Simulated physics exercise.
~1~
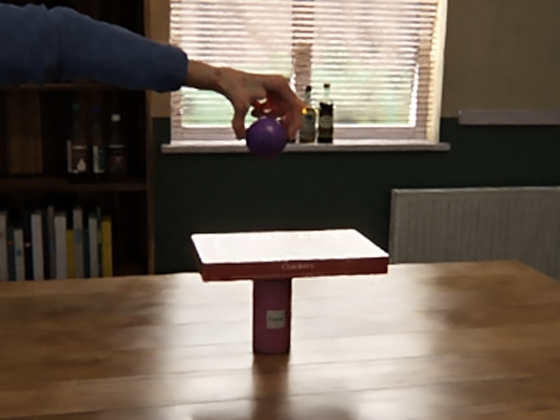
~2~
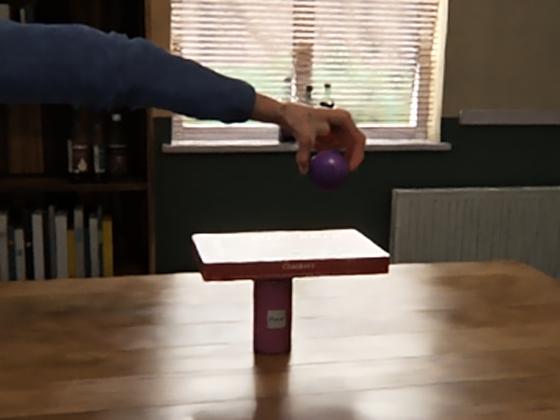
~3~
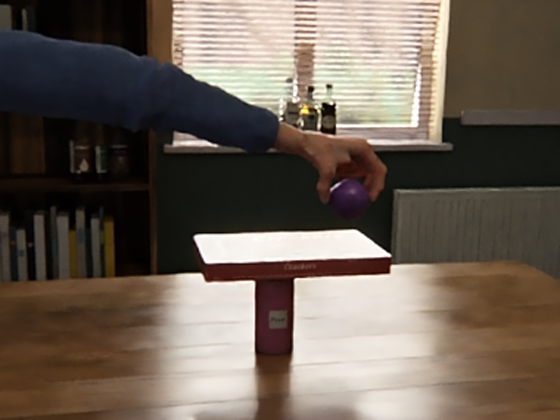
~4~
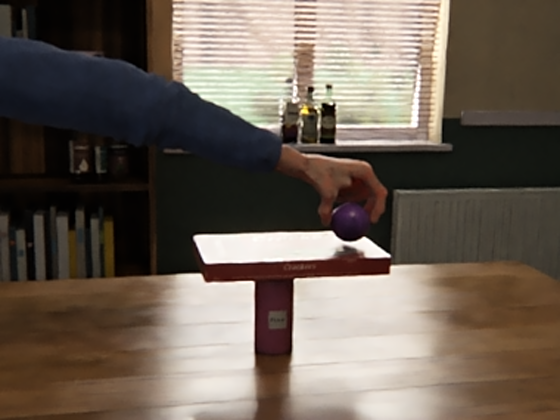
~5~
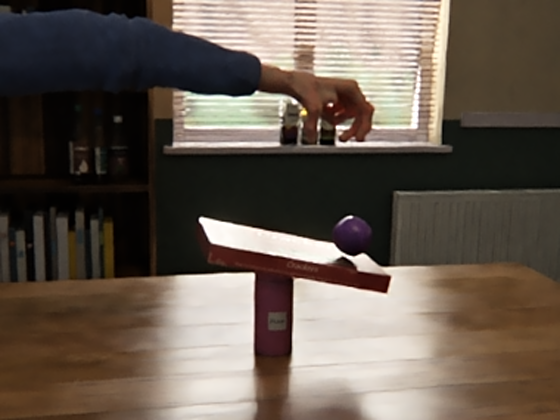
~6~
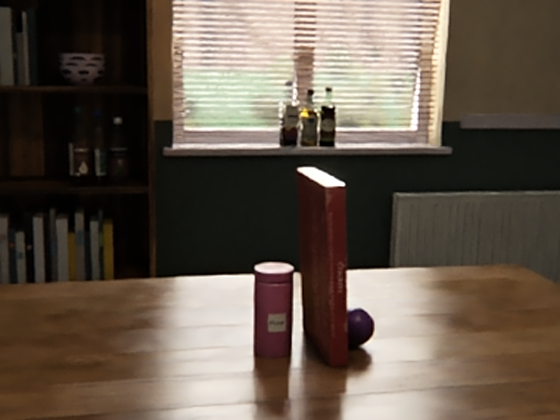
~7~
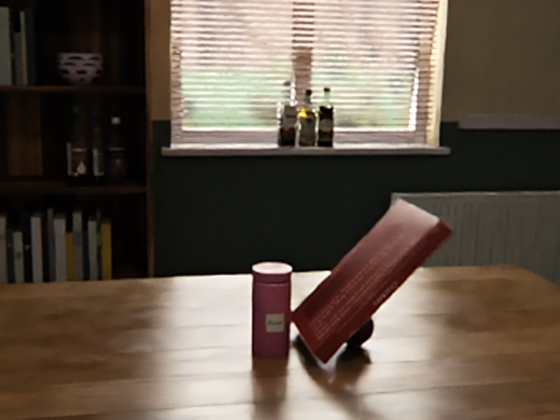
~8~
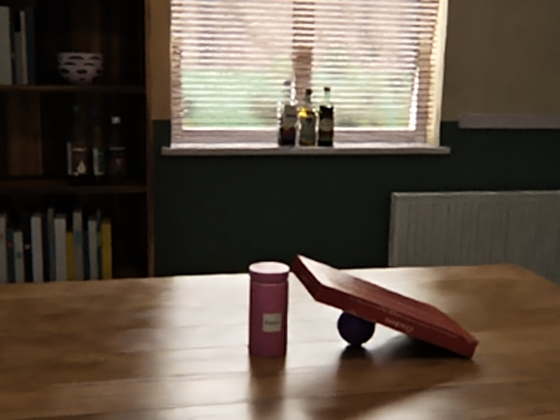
A purple ball was lowered by a hand onto the right side of a red box balanced on a pink jar, and once released, the box tipped right and both fell, leaving the box leaning over the ball beside the still-standing jar.
